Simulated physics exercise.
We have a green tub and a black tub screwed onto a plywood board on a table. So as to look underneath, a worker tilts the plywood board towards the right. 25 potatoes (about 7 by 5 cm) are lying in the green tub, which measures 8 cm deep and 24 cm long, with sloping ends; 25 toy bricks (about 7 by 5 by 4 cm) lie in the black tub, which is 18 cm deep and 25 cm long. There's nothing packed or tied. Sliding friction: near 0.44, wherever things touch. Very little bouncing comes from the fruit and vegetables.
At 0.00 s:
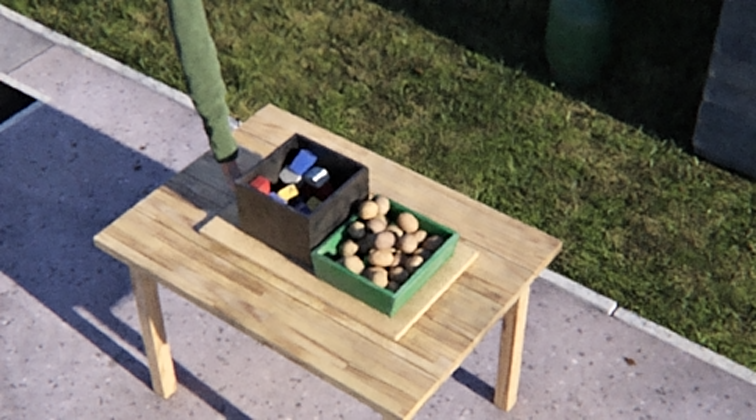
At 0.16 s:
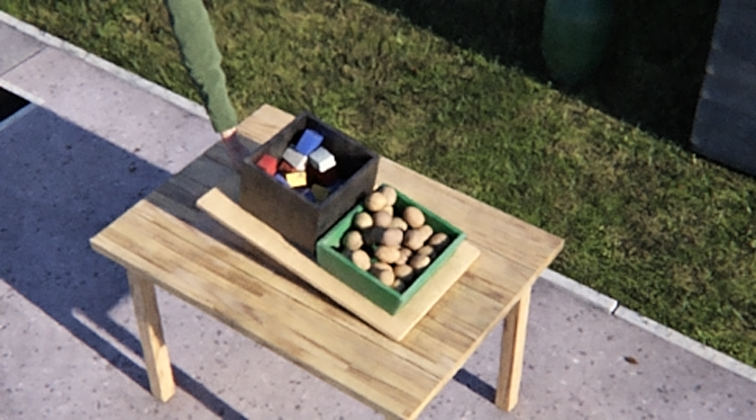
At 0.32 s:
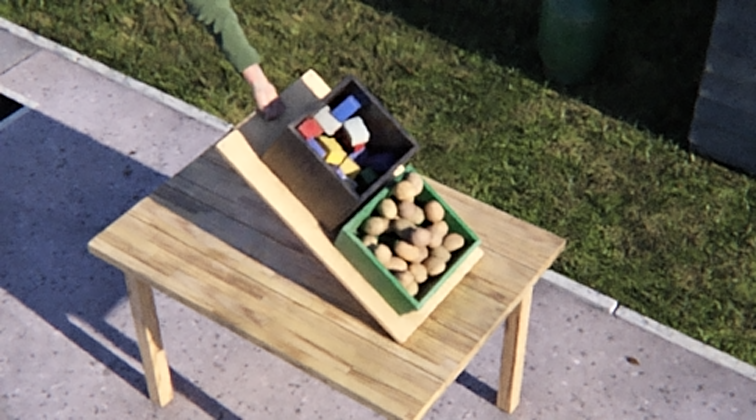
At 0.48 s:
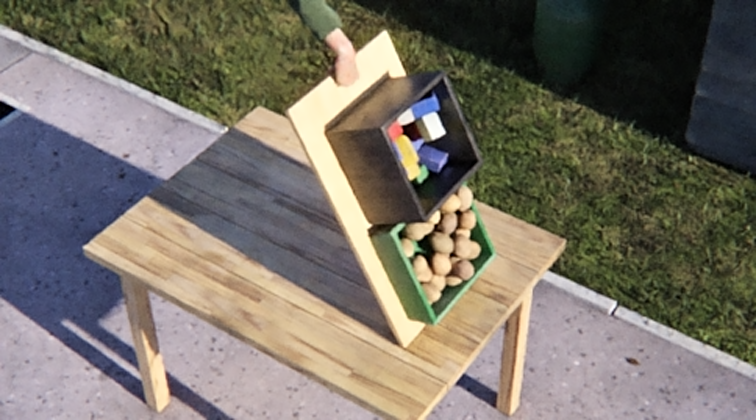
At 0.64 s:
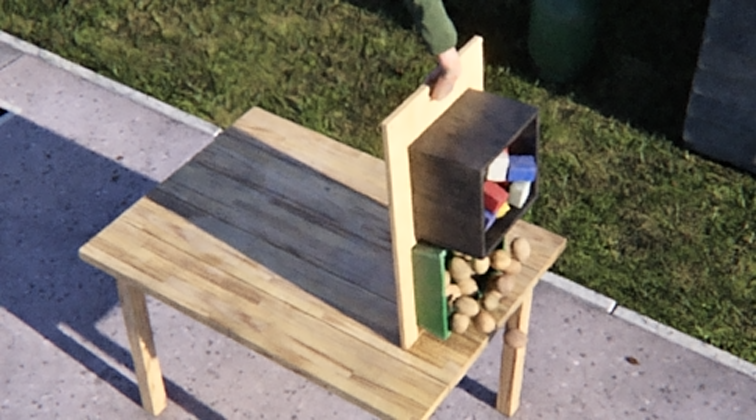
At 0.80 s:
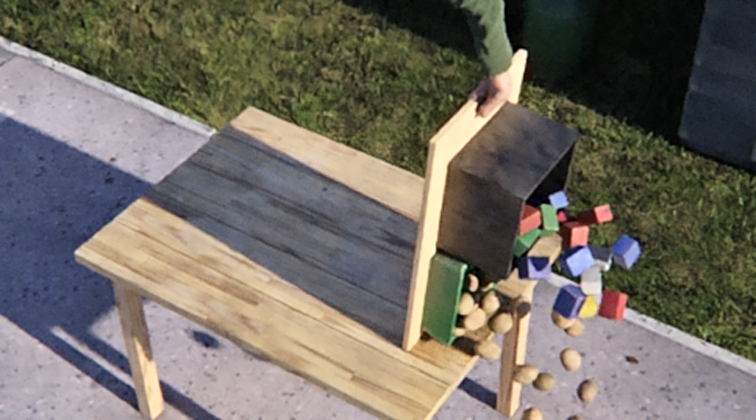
A green-sleeved arm reaches in beside a wooden table on speckled paving next to grass, seen from above at an angle as the camera shifts slightly. On the table, a black tub of coloured blocks and a green tub of potatoes sit fixed to a pale board. The hand raises the board's left end until it leans past upright, and potatoes, then blocks, tumble out at the right.
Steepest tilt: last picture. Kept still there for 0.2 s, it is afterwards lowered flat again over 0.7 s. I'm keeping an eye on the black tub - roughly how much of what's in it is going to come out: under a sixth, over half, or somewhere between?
It retains a minority.
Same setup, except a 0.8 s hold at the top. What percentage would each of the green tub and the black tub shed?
Green tub 100%, black tub 80%.
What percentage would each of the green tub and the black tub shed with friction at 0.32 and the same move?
That would cost the green tub 100 and the black tub 90 per cent of the load.
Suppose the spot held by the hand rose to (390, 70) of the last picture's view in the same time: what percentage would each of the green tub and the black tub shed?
In that case green tub sheds 50 percent of its load and black tub sheds 30 percent.
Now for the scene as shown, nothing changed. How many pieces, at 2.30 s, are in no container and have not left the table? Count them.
Estimated count: 4.
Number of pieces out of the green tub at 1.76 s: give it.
Green tub - about 25 out by that time.
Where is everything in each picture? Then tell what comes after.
In the first picture (places track the rim corner closest to us here; the camera moves round a little), black tub (306, 216); green tub (393, 295); tipped 0°; all still inside.
The second picture shows black tub (318, 207); green tub (401, 297); tipped 10°.
The third picture shows black tub (359, 198); green tub (418, 305); tipped 33°.
The fourth picture shows black tub (425, 217); green tub (435, 321); tipped 62°.
The fifth picture shows black tub (484, 256); green tub (446, 336); tipped 85°; 10 out, the lowest potato at (515, 339).
The sixth picture shows black tub (508, 276); green tub (450, 343); tipped 95°; 26 out.
After 1.04 s, tilt 94°; the green tub is down by 23 of 25 and the black tub is down by 17 of 25.
After 1.34 s, tilt 50°; the green tub is down by 24 of 25 and the black tub is down by 20 of 25.
After 1.76 s, tilt 0°; the green tub is down by 24 of 25 and the black tub is down by 20 of 25.
Final count (at 2.30 s), the green tub is down by 24 of 25 and the black tub is down by 20 of 25. Asked share, 20 of 25, 80 per cent.
